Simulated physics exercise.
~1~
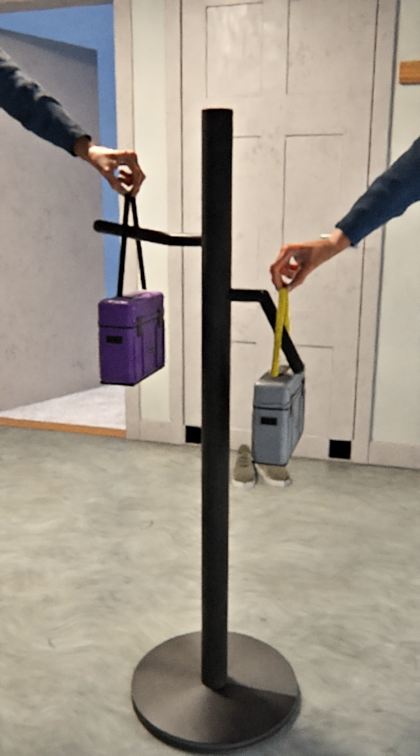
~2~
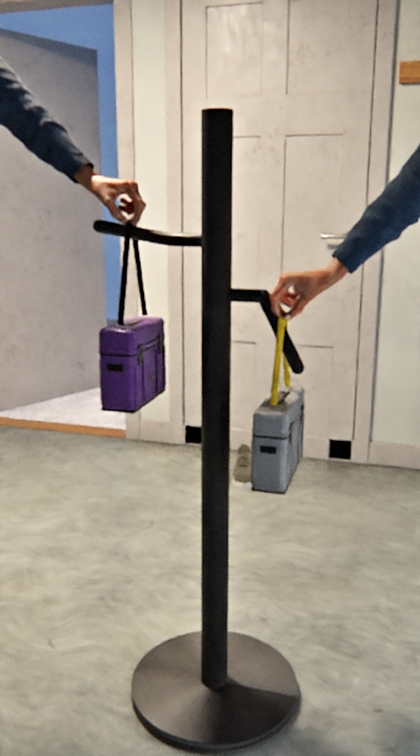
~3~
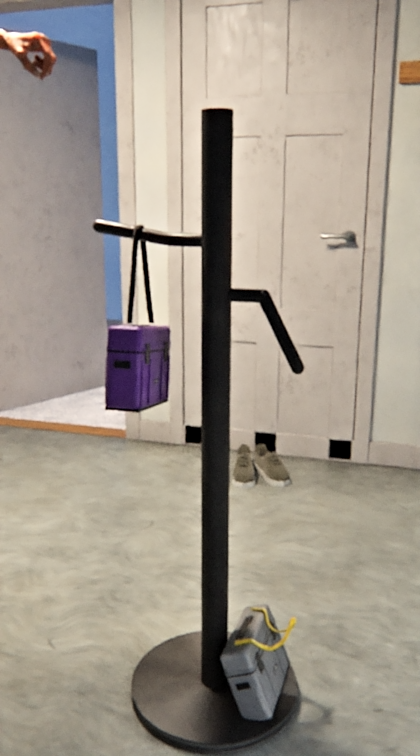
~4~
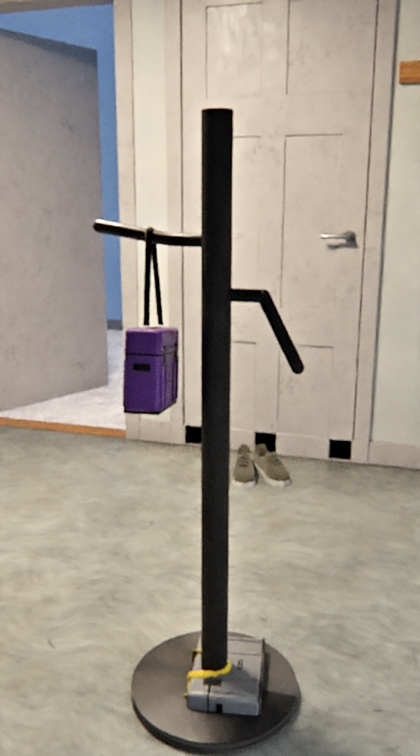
Two hands lowered a purple case and a grey case by their loops onto a black post's pegs and let go. The purple one stayed hanging on the left, sliding slightly inward, while the grey one dropped and ended lying at the post's base.
